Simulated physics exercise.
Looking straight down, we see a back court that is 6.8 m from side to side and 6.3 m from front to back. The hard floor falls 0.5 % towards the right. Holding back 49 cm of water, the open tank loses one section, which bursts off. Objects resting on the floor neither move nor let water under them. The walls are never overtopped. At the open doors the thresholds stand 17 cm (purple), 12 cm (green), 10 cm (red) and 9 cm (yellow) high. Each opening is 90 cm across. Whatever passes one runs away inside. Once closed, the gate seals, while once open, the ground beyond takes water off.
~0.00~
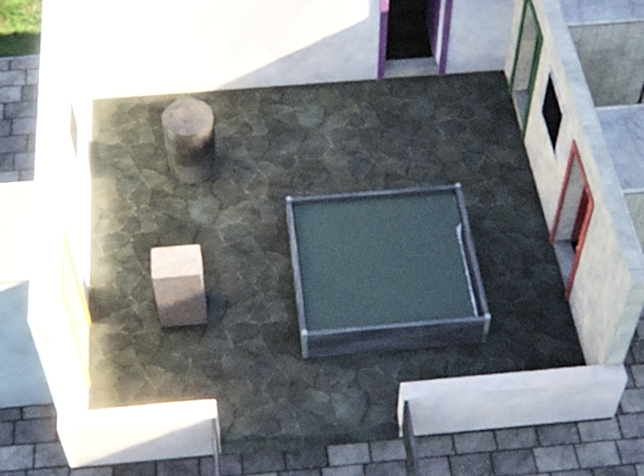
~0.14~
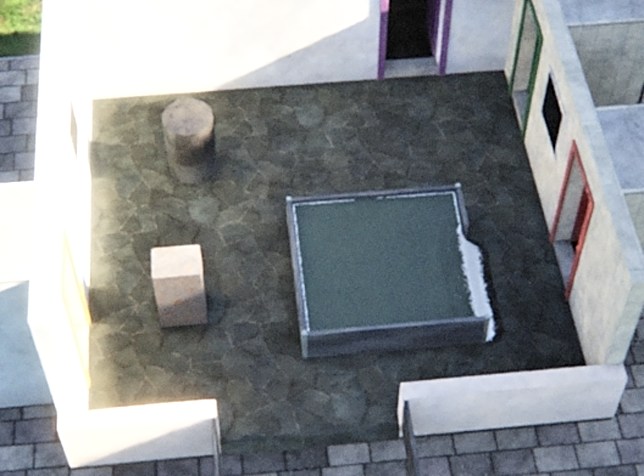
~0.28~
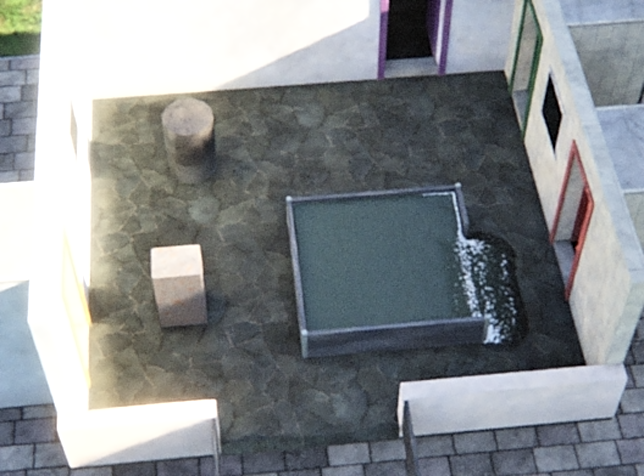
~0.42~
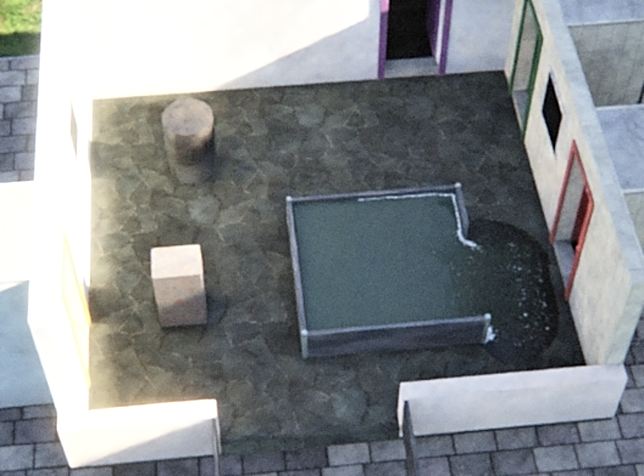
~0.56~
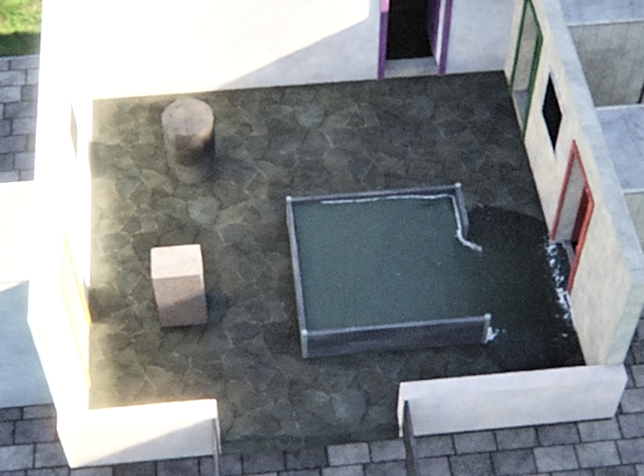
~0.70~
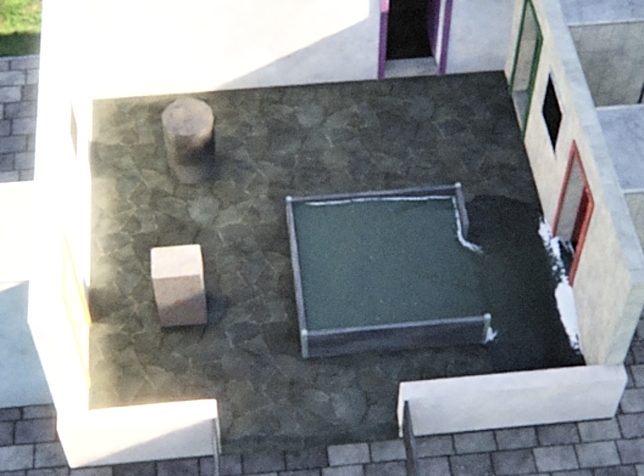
Walled back court with a square open tank losing its right side, water bursting out and spreading across dark paving to the right-hand wall.
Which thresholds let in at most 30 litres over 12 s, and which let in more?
One by one: Purple door: Falls short. Green door: Falls short. Red door: Tops the amount. Yellow door: Falls short.
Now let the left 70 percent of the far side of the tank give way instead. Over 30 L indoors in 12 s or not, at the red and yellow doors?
Red door doesn't reach it, yellow door doesn't reach it.
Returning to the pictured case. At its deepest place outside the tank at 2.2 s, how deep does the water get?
Around 42 centimetres.
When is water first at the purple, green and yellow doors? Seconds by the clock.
So purple at 3.4 s, green at 1.8 s, and yellow at 4.5 s.
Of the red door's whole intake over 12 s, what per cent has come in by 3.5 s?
Around 80 percent.
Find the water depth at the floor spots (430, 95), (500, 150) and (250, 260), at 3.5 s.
3, 4, 0 cm.
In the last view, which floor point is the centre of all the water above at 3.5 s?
At roughly (433, 290).
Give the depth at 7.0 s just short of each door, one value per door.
In centimetres - purple: 8, green: 6, red: 13, yellow: 8.
After 1.4 s water covers 10 % of the floor and is deepest (37 cm) near (559, 308); purple door not reached, green door not reached, red door 34 cm at the sill, 113 L in, yellow door not reached.
After 2.2 s water covers 20 % of the floor and is deepest (42 cm) near (579, 384); purple door not reached, green door 3 cm at the sill, 0 L in, red door 33 cm at the sill, 251 L in, yellow door not reached.
After 3.5 s water covers 40 % of the floor and is deepest (28 cm) near (582, 395); purple door 5 cm at the sill, 0 L in, green door 4 cm at the sill, 0 L in, red door 25 cm at the sill, 418 L in, yellow door not reached.
After 7.0 s water covers 70 % of the floor and is deepest (14 cm) near (569, 396); purple door 8 cm at the sill, 0 L in, green door 6 cm at the sill, 0 L in, red door 13 cm at the sill, 521 L in, yellow door 8 cm at the sill, 2 L in.
After 12.0 s water covers 95 % of the floor and is deepest (8 cm) near (183, 149); purple door 6 cm at the sill, 0 L in, green door 7 cm at the sill, 0 L in, red door 7 cm at the sill, 528 L in, yellow door 4 cm at the sill, 3 L in.
